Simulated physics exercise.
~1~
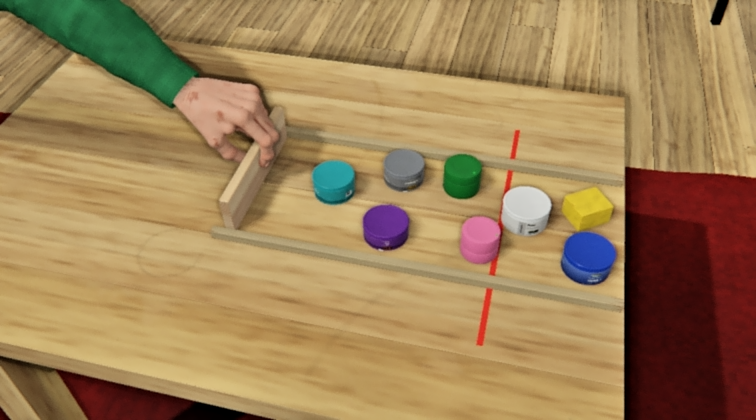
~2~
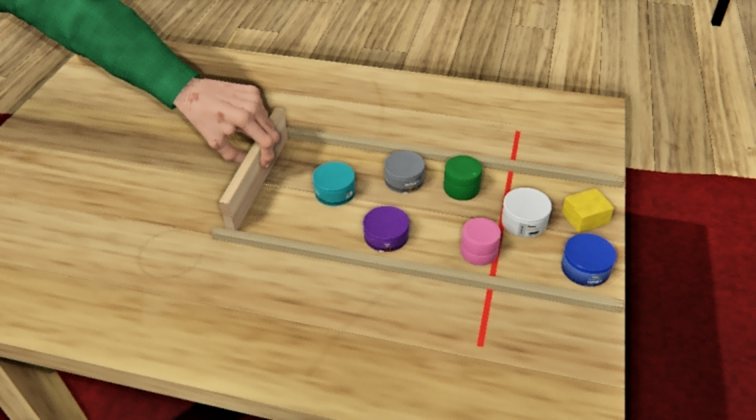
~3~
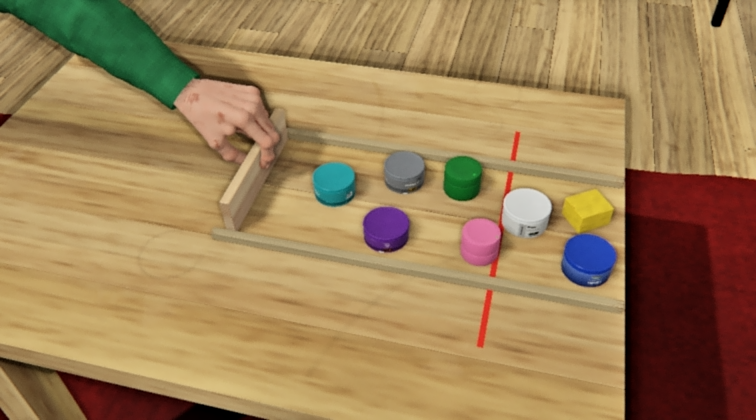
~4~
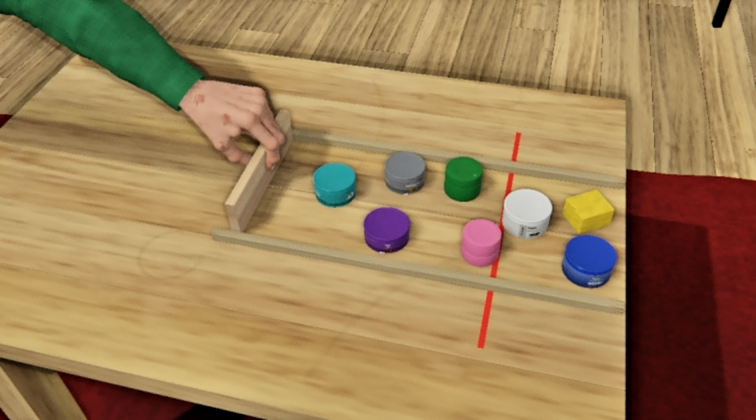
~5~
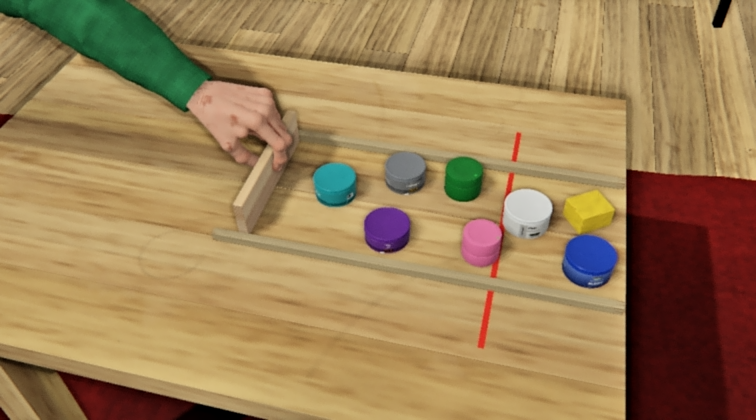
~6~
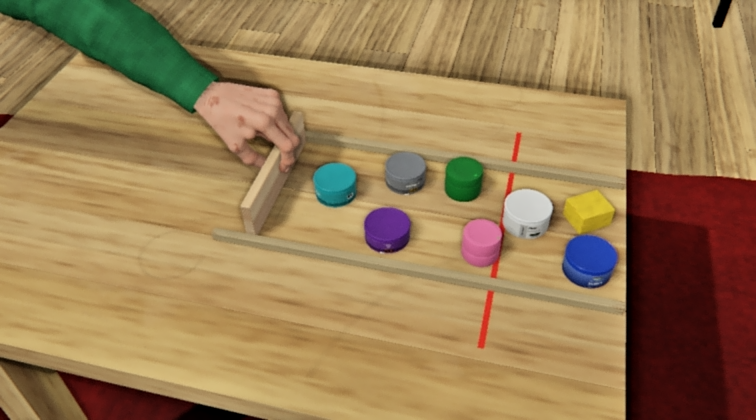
A hand slides a wooden board slightly right toward several colourful tubs, which stay still.
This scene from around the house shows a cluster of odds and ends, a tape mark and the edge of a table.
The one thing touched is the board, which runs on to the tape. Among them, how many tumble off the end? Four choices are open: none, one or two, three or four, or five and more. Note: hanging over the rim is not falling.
Looks like not a single one goes over the edge.
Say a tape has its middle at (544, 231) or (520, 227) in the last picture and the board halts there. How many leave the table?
You'd count 2 the first time and 0 the second.
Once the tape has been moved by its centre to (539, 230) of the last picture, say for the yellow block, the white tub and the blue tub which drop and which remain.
Okay, the yellow block plunges, the white tub sits tight, and the blue tub plunges.
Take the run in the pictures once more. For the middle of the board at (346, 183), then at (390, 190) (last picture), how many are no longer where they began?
1 at one spot and 3 at the other.
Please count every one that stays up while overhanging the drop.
My count gives 1.
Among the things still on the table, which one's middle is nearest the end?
Answer: The blue tub.
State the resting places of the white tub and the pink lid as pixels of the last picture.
First object about (571, 230); second object about (566, 259).
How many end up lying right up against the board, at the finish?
It's 3.
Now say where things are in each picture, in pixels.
Blue tub (588, 259); yellow block (587, 209); white tub (525, 212); board (256, 166); tape (501, 222), in the first picture.
Yellow block (587, 210); board (257, 167), in the second picture.
White tub (526, 213); purple tub (386, 230), in the third picture.
Blue tub (589, 262); turquoise tub (335, 186), in the fourth picture.
Yellow block (588, 212); pink lid (481, 243), in the fifth picture.
Blue tub (589, 262); yellow block (588, 212); white tub (527, 214); board (276, 171); tape (503, 224), in the sixth picture.
Early on, none off yet; blue tub at rest near (589, 262); yellow block at rest near (588, 212); white tub at rest near (527, 214).
Finally, the number that fall off is zero.
